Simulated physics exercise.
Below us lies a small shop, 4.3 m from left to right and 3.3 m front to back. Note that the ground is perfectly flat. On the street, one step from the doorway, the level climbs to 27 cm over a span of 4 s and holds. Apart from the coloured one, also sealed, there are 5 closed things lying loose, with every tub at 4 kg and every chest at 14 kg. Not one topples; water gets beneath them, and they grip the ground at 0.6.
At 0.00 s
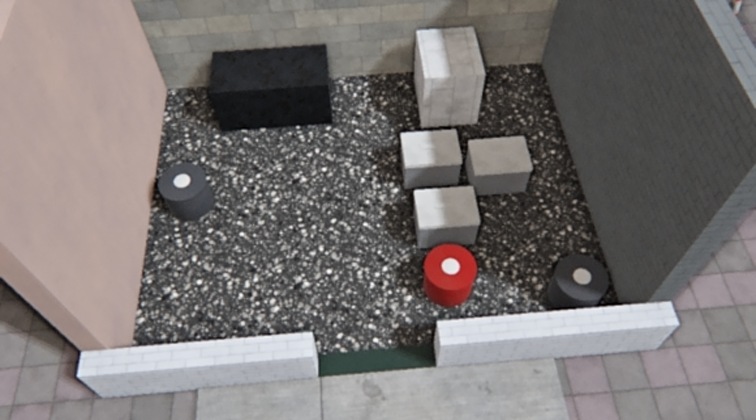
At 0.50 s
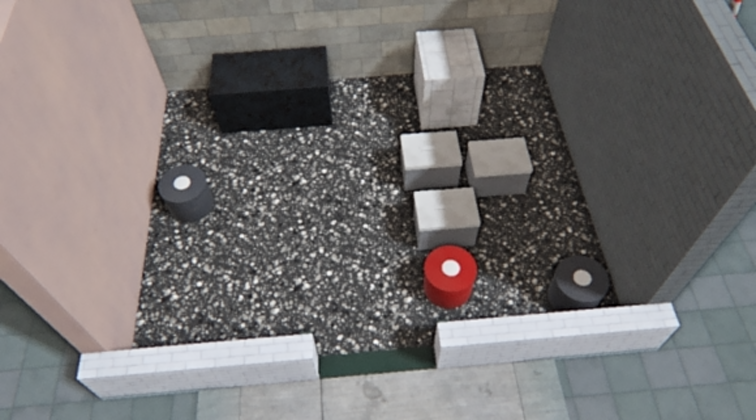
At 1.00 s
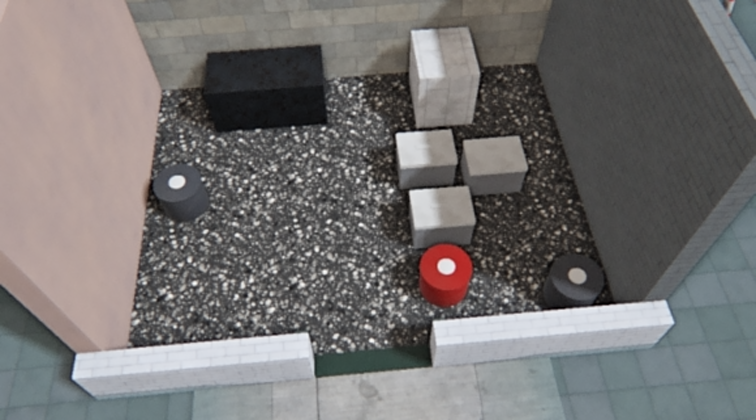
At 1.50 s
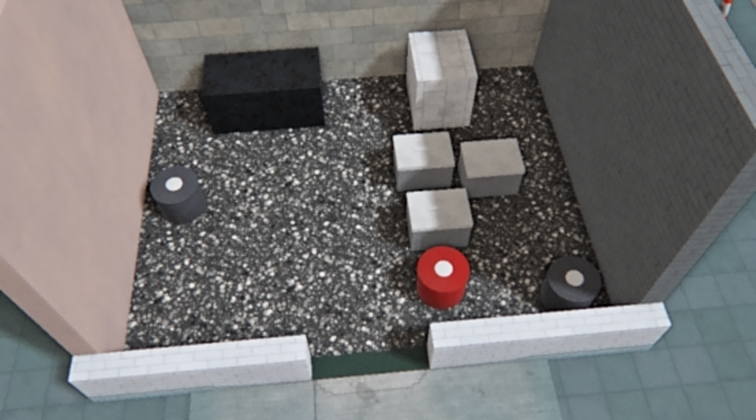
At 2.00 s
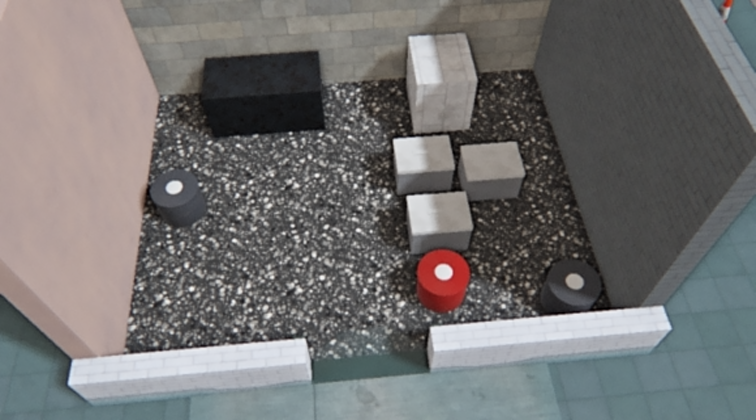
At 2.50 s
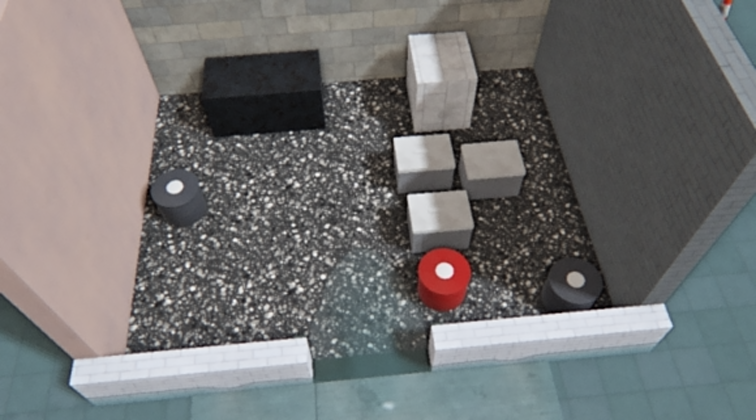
The clip shows a small walled yard seen from above, holding a red tub, two dark tubs and several blocks, as water covers the paving outside and then spreads thinly through the doorway; the objects stay in place.
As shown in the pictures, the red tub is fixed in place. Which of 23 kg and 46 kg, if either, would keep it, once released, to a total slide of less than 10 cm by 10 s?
23 kg already does.
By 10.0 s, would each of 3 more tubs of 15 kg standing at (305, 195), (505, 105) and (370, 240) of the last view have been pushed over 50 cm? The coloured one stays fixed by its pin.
Taking them in order, the first is beyond the line, the second inside the line and the third beyond the line.
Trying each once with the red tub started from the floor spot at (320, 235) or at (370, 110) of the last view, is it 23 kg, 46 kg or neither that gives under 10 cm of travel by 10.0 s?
Only the heavy mass does it, then only the heavy mass does it.
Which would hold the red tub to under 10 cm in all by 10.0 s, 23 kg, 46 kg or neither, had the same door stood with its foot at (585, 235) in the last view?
Well, then the greater option is needed.
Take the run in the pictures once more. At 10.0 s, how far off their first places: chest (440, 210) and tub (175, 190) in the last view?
Respectively 40 and 150 centimetres.
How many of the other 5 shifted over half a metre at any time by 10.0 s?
That makes 3.
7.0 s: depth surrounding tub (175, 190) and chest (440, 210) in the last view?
I'd put it at 9 cm and 4 cm respectively.
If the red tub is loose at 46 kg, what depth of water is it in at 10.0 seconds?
Close to 10 cm deep.
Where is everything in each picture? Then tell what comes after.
In the first picture, the red tub at (451, 267) rests on the ground; water covers 0.0 m2; 0 of 6 have shifted.
In the second picture, the red tub at (451, 268) rests on the ground; water covers 0.0 m2; 0 of 6 have shifted.
In the third picture, the red tub at (446, 267), on the bottom; 0.0 m2 under water; 0 of 6 have shifted.
In the fourth picture, the red tub at (444, 269), on the bottom; water covers 0.0 m2; 0 of 6 have shifted.
In the fifth picture, the red tub at (444, 272) rests on the ground; water covers 0.1 m2; 0 of 6 have shifted.
In the sixth picture, the red tub at (445, 271), on the bottom; water covers 0.7 m2; 0 of 6 have shifted.
After 3.5 s the red tub would be 0 cm from its start with 23 kg and 0 cm from its start with 46 kg; 4 cm of water round it then.
After 4.5 s the red tub would be 0 cm from its start with 23 kg and 0 cm from its start with 46 kg; 5 cm of water round it then.
After 7.0 s the red tub would be 0 cm from its start with 23 kg and 0 cm from its start with 46 kg; 6 cm of water round it then.
After 10.0 s the red tub would be 0 cm from its start with 23 kg and 0 cm from its start with 46 kg; 10 cm of water round it then.
